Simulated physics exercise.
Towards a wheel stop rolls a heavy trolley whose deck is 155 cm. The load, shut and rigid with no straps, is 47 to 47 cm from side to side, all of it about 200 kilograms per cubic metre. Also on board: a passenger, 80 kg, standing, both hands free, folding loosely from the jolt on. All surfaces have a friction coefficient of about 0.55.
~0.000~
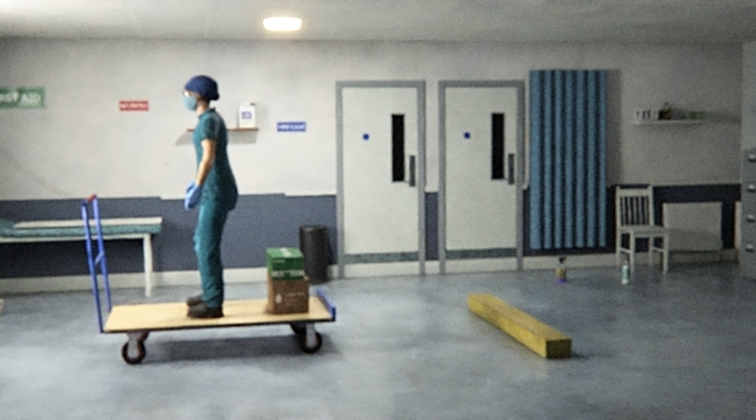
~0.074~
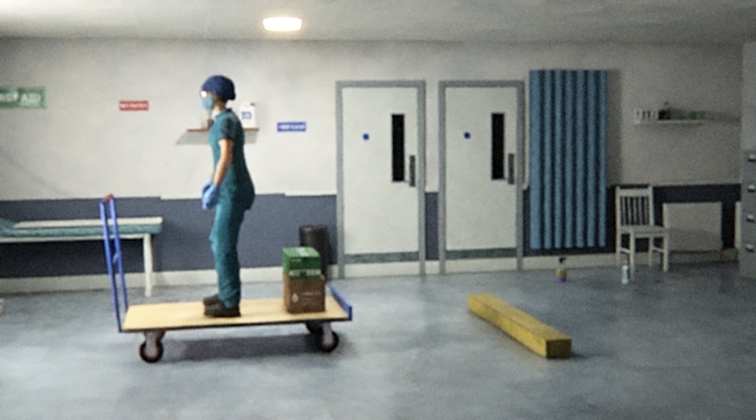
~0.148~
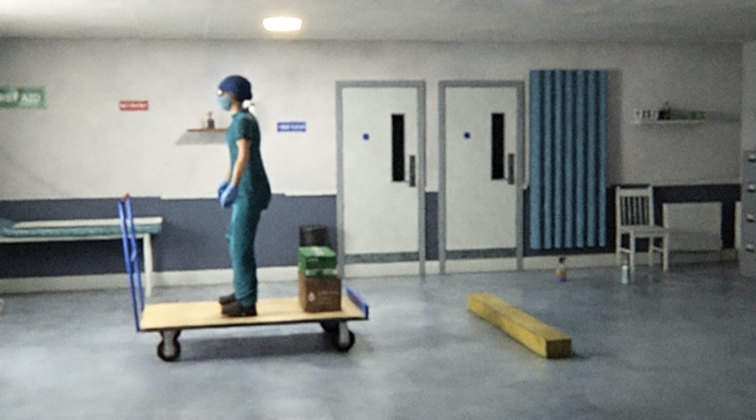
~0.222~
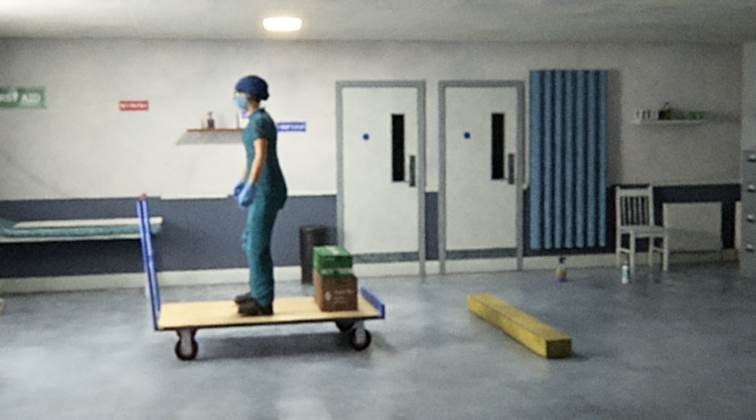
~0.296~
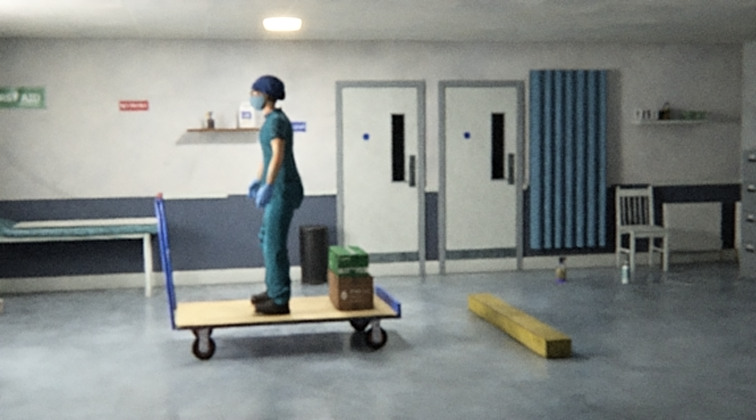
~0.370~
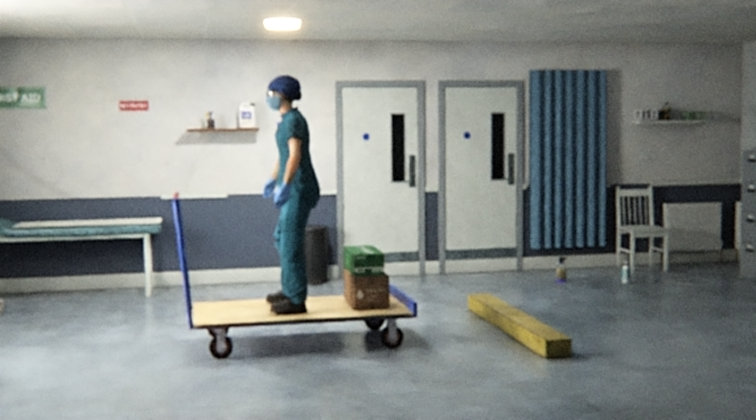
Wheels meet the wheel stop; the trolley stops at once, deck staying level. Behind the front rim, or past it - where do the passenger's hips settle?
My bet is it gets over the edge.
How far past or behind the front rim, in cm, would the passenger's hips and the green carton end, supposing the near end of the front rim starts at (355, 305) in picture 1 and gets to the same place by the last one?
Result: Hips at 20 behind, green at 30 past.
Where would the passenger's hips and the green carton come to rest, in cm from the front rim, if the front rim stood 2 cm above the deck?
The hips would come to rest 40 cm past the front rim, the green one 60 cm past it.
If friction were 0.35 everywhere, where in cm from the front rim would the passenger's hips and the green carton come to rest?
The hips would end 40 cm past the front rim, and the green item 150 cm past it.
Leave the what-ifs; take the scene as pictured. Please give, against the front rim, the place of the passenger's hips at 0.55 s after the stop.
Past the rim by about 0 cm.
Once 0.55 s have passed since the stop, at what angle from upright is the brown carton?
I'd put the tilt near 20 degrees.
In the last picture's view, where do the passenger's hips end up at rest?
Roughly at (577, 281).
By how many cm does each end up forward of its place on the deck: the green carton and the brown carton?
The green one ends 60 cm ahead of its place and the brown one -5 cm ahead.
After 0.91 s the deck stops.
After 1.46 s the passenger's hips are 2 cm past the rim, near (515, 226) in the last picture's view.
After 1.91 s the passenger's hips are 12 cm past the rim, near (528, 262) in the last picture's view.
Final state at 4.5 s, past the rim, green carton and the passenger's hips; behind it, brown carton.
